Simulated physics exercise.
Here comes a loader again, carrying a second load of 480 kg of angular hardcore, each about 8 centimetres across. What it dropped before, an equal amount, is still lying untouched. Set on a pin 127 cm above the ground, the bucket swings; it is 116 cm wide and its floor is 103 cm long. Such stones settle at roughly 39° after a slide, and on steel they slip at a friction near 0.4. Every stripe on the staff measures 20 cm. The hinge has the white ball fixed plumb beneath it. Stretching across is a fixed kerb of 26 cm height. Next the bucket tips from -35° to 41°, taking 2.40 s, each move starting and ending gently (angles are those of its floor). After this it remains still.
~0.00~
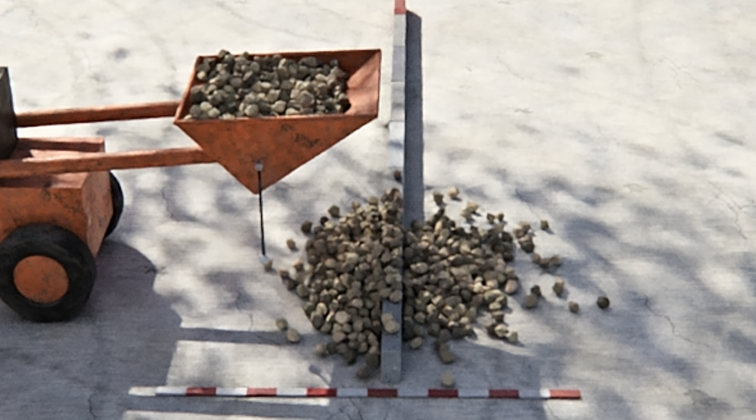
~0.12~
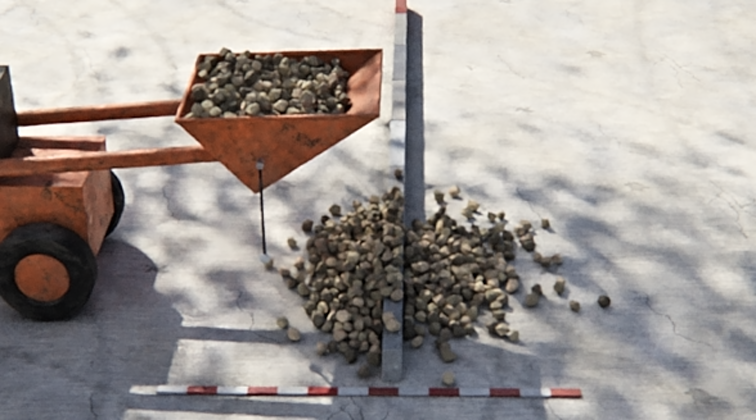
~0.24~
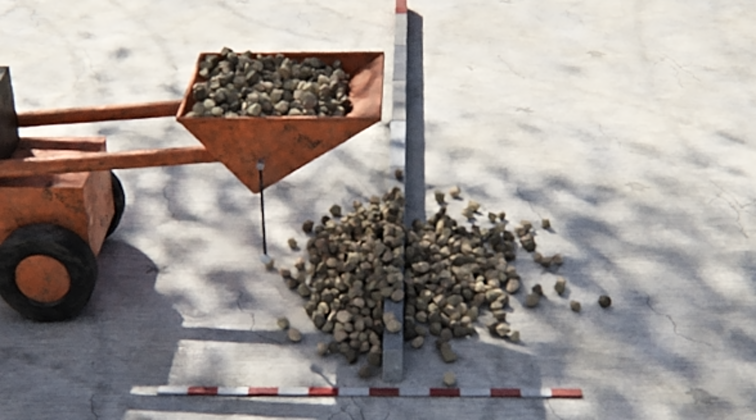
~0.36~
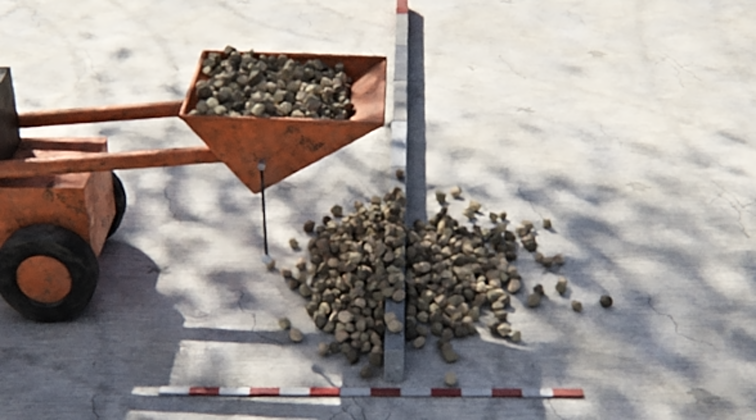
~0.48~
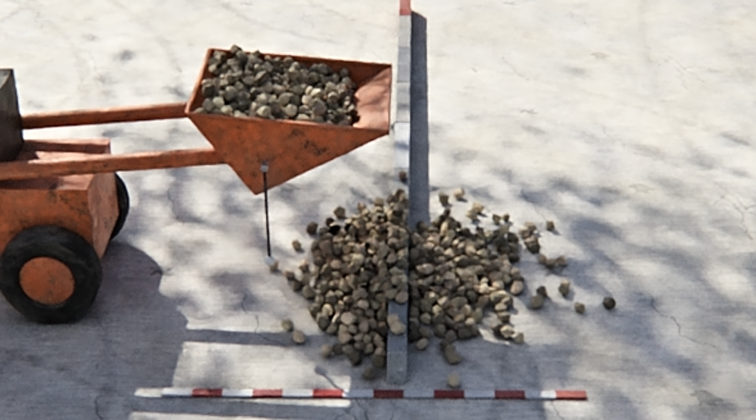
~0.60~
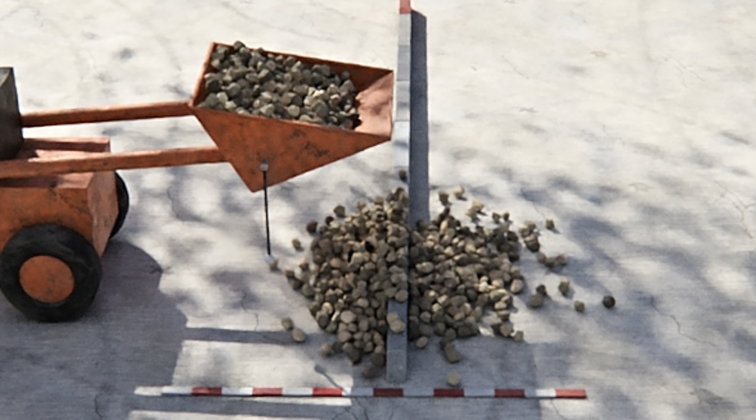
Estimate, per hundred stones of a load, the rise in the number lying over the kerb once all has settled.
Roughly 42 more per hundred.
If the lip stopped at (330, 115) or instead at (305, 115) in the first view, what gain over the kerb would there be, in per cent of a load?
Near 0 in a hundred, then near 0 in a hundred.
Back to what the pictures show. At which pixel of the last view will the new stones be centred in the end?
I'd put their centre close to (386, 256).
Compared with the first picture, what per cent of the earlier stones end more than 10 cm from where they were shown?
I'd put it at about 5 per cent.
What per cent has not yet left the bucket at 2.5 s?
Roughly 25 per cent remains inside.
After 1.8 s the floor is at 29°; in per cent of one load, 97 in the bucket, 61 on this side of the kerb, 42 over the kerb; the foremost stones are at (565, 272).
After 2.5 s the floor is at 41°; in per cent of one load, 25 in the bucket, 110 on this side of the kerb, 65 over the kerb; the foremost stones are at (565, 272).
After 2.8 s the floor is at 41°; in per cent of one load, 6 in the bucket, 114 on this side of the kerb, 81 over the kerb; the foremost stones are at (565, 274).
After 5.6 s the floor is at 41°; in per cent of one load, 0 in the bucket, 115 on this side of the kerb, 85 over the kerb; the foremost stones are at (570, 282). Net gain over the kerb, 42.
